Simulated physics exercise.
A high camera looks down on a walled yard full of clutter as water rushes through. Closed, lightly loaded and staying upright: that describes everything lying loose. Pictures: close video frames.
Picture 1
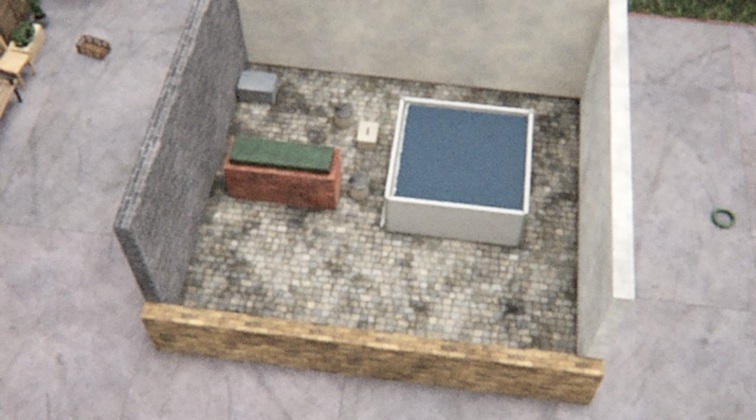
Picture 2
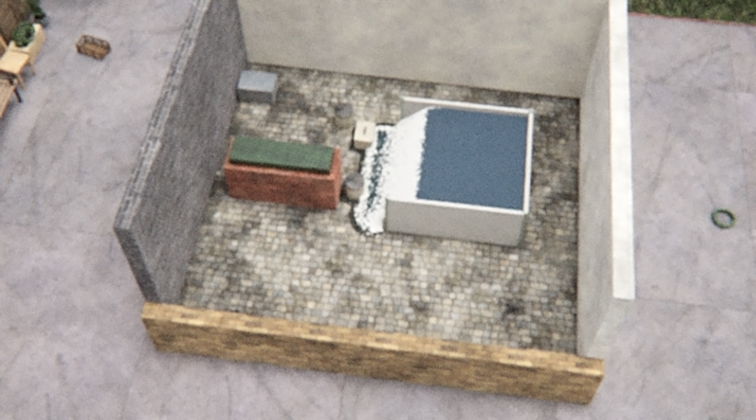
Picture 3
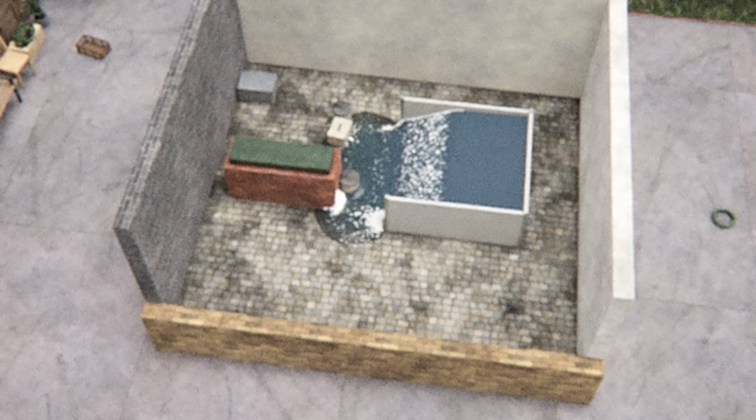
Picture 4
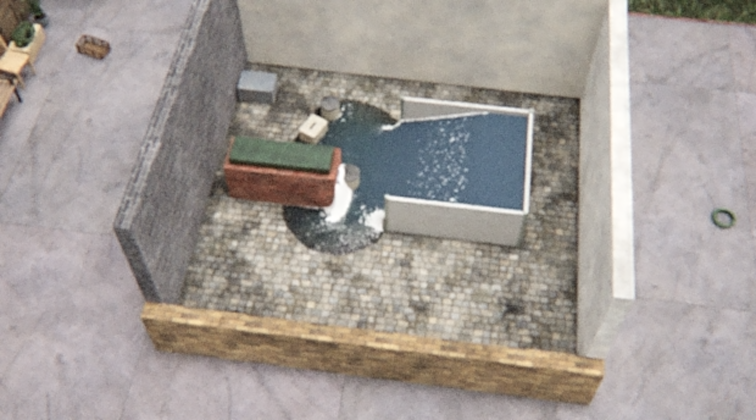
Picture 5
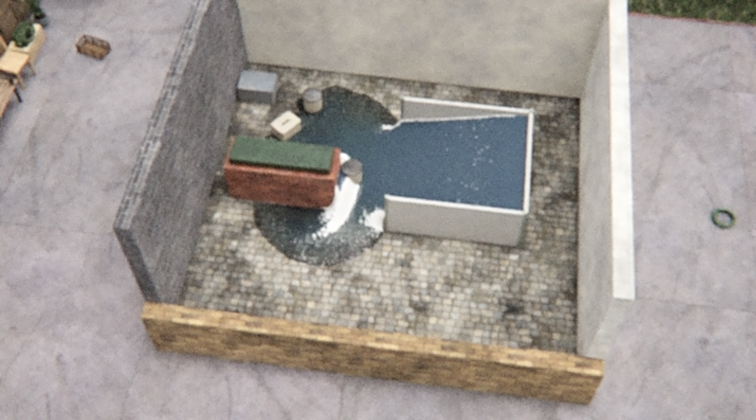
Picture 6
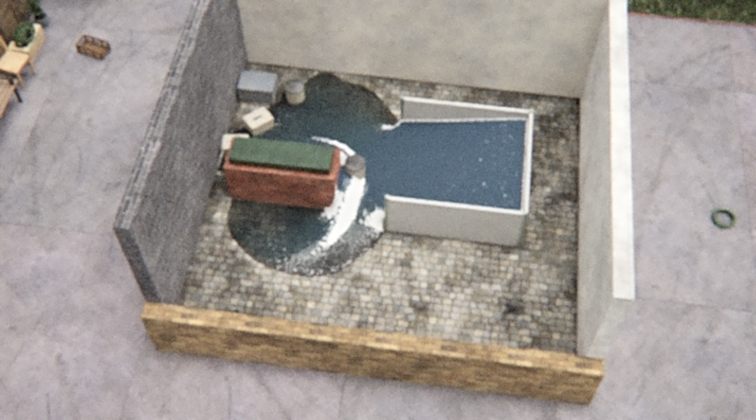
Water rushed out of the left side of a pale tank in a walled yard, spread around a red brick block, and carried a small pale box and a round pail leftward across the cobbles.
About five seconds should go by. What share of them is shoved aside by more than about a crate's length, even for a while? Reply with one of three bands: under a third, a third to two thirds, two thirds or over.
Two thirds or over.
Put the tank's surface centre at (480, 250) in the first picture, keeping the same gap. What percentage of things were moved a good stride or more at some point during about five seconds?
About 80 per cent.
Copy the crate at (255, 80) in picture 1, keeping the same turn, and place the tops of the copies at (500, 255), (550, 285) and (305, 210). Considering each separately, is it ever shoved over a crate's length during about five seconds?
Each in turn: Stays in place, stays in place, pushed clear.
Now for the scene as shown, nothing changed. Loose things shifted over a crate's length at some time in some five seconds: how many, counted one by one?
Counting them up gives 5.
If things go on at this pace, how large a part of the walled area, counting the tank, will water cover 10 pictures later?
I'd put it at around 60 in a hundred.
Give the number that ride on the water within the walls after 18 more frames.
Tally at that point: 5.
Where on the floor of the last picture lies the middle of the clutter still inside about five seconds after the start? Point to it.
The mean position lies close to (322, 128).
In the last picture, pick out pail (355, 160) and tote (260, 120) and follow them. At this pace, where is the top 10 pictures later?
The first should be near (264, 107), the second near (242, 74).
A moment on, 3 of 5 are well off their spots; 4 afloat.
Next, 4 of 5 are well off their spots; 5 afloat.
Later, 5 of 5 are well off their spots; 5 afloat.
In the end, 5 of 5 are well off their spots, and 5 have been at some point; 5 afloat.
